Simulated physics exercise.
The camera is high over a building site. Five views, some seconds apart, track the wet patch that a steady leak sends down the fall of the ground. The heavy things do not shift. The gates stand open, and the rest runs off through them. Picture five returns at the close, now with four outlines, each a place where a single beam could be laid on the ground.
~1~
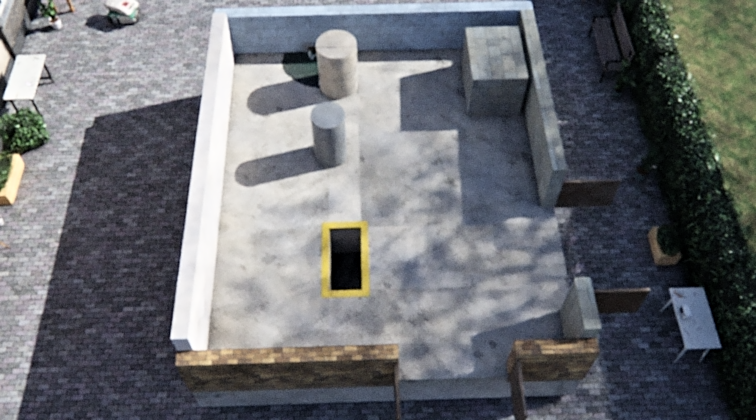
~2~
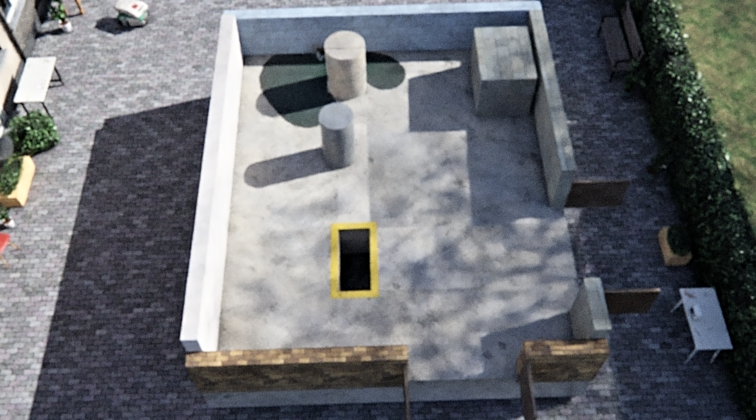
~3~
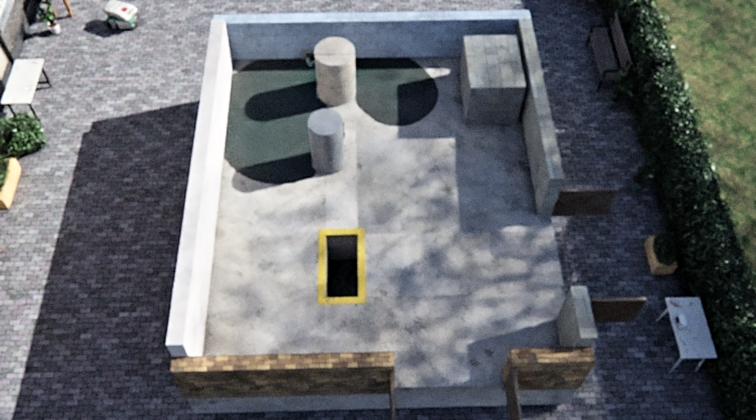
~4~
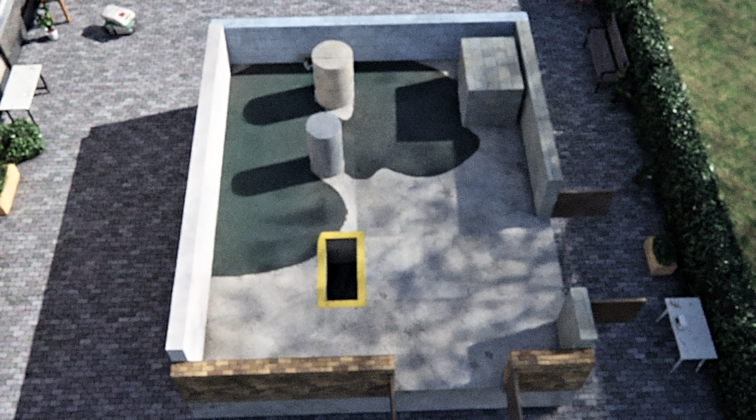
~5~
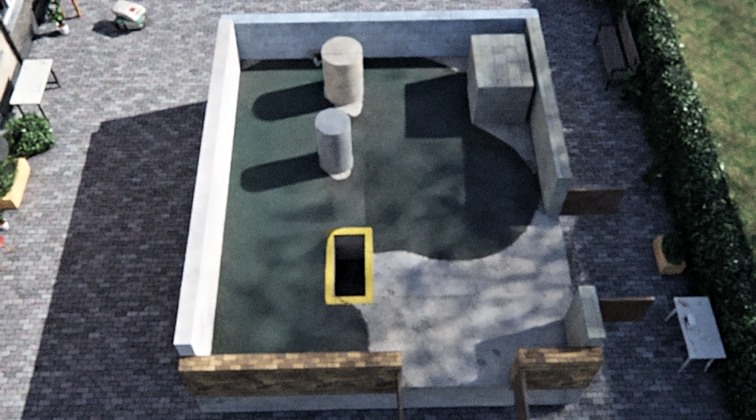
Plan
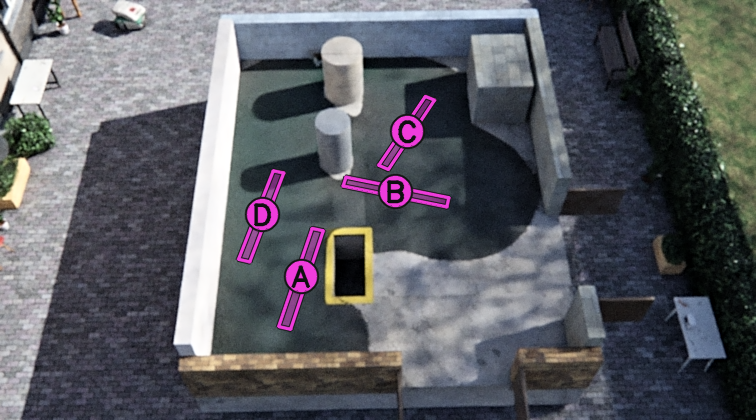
Dark green water spread from the back left of a walled concrete yard, flowing around two round pillars and a square block, then crept toward the front and reached the yellow-edged drain.
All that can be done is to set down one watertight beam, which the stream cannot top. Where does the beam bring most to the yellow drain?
C beats the others.
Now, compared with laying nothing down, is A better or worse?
Worse.
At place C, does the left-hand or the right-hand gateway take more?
The left one.
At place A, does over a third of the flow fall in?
No, it does not.
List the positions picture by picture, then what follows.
In the first picture, outfall at (319, 48); yellow drain at (345, 258); open gate at (550, 257); open gate at (452, 364); 2 % of the ground under water, visible out to (285, 68); yellow drain still dry.
In the second picture, 9 % of the ground under water, visible out to (304, 121); yellow drain still dry.
In the third picture, 21 % of the ground under water, visible out to (288, 181); yellow drain still dry.
In the fourth picture, 39 % of the ground under water, visible out to (223, 268); yellow drain still dry.
In the fifth picture, 66 % of the ground under water, visible out to (217, 332); yellow drain taking water.
In magenta, A from (284, 327) to (317, 229); B from (344, 181) to (447, 202); C from (383, 167) to (429, 98); D from (244, 260) to (278, 171).
Choosing A, about 13 % of the stream goes into the yellow drain, about 86 % out by the gates.
Choosing B, about 17 % of the stream goes into the yellow drain, about 83 % out by the gates.
Choosing C, about 27 % of the stream goes into the yellow drain, about 73 % out by the gates.
Choosing D, about 17 % of the stream goes into the yellow drain, about 83 % out by the gates.
